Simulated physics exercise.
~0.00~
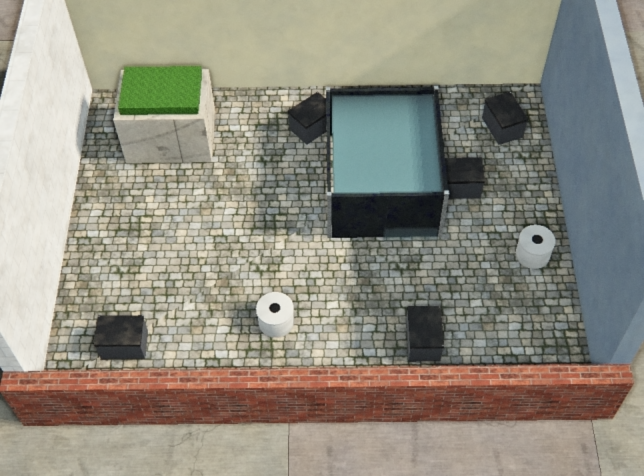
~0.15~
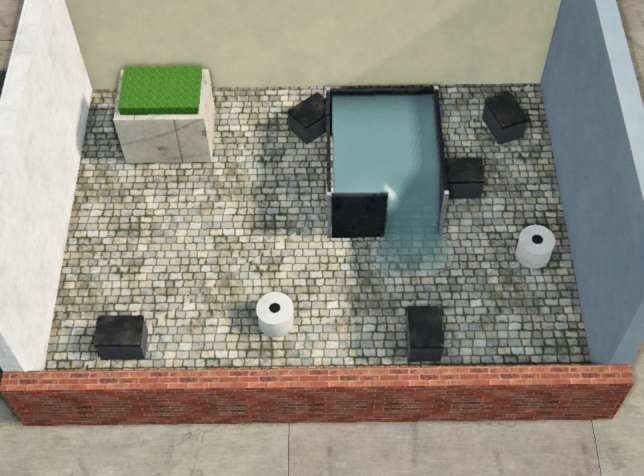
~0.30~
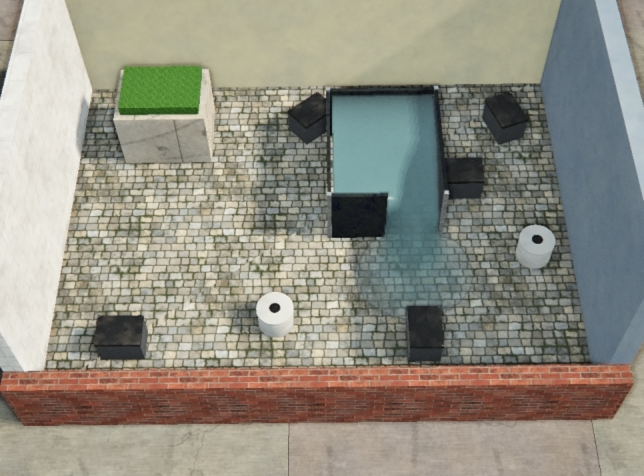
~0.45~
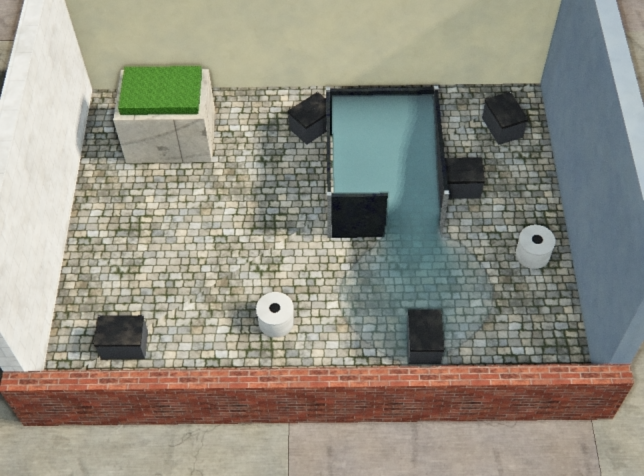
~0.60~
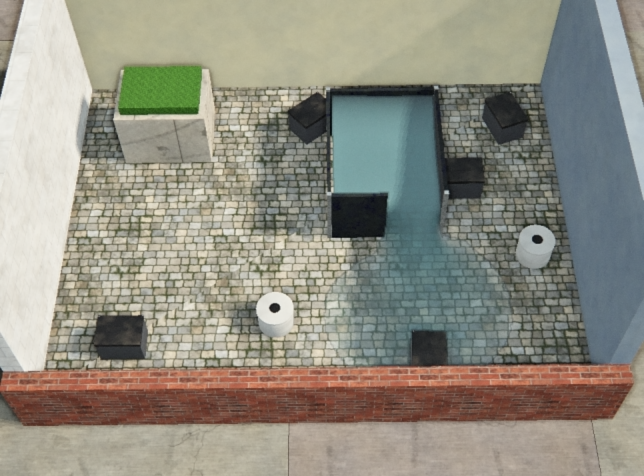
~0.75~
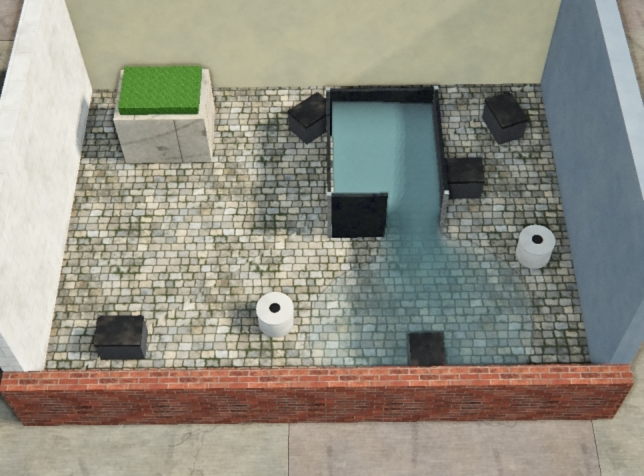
In this clip, part of the front side of a dark-walled water tank opens in a walled, cobbled court, and water spreads across the paving toward the brick wall, pushing one dark chest forward while the other objects stay put.
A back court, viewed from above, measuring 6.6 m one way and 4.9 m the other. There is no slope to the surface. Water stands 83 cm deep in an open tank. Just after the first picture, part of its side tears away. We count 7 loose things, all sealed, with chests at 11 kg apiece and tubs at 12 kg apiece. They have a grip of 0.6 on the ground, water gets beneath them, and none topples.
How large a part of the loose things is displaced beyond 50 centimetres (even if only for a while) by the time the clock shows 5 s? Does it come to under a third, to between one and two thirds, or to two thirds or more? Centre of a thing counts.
I predict the proportion will top two thirds or equal it.
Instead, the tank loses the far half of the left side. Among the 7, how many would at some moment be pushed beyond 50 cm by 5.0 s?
Result: 2.
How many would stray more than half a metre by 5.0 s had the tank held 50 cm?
The count would be 1.
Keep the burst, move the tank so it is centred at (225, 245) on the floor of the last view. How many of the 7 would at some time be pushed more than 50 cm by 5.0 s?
Then 6.
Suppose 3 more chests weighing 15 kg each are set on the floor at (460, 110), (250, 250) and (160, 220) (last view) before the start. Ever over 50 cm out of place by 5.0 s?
In turn: Over, short of it, under.
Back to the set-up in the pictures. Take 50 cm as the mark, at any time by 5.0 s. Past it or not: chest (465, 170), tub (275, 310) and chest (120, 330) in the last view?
Well, in that order it's topping it, not reaching it, topping it.
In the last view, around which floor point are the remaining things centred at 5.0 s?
Close to pixel (345, 180).
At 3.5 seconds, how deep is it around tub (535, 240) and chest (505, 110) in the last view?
Depths: Near 7 cm, then near 4 cm.
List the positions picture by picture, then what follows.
A chest at (426, 326), on the bottom; a tub at (275, 308), on the bottom; water covers 2.4 m2; 0 of 7 have shifted, in the first picture.
A chest at (426, 326) rests on the ground; a tub at (275, 308), on the bottom; water covers 2.9 m2; 0 of 7 have shifted, in the second picture.
A chest at (426, 326) rests on the ground; a tub at (275, 308), on the bottom; water covers 3.8 m2; 0 of 7 have shifted, in the third picture.
A chest at (426, 329), on the bottom, 4 cm from its start; a tub at (275, 308) rests on the ground; water covers 4.8 m2; 0 of 7 have shifted, in the fourth picture.
A chest at (429, 352), on the bottom, 35 cm from its start; a tub at (275, 308), on the bottom; 6.1 m2 under water; 1 of 7 have shifted, in the fifth picture.
A chest at (428, 354) rests on the ground, 37 cm from its start; a tub at (275, 308) rests on the ground; water covers 7.2 m2; 1 of 7 have shifted, in the sixth picture.
After 1.1 s 0 of 7 are over 50 cm from their spots; 1 afloat.
After 2.2 s 0 of 7 are over 50 cm from their spots; 1 afloat.
After 3.5 s 3 of 7 are over 50 cm from their spots; 3 afloat.
After 5.0 s 5 of 7 are over 50 cm from their spots, and 5 have been at some point; 4 afloat.
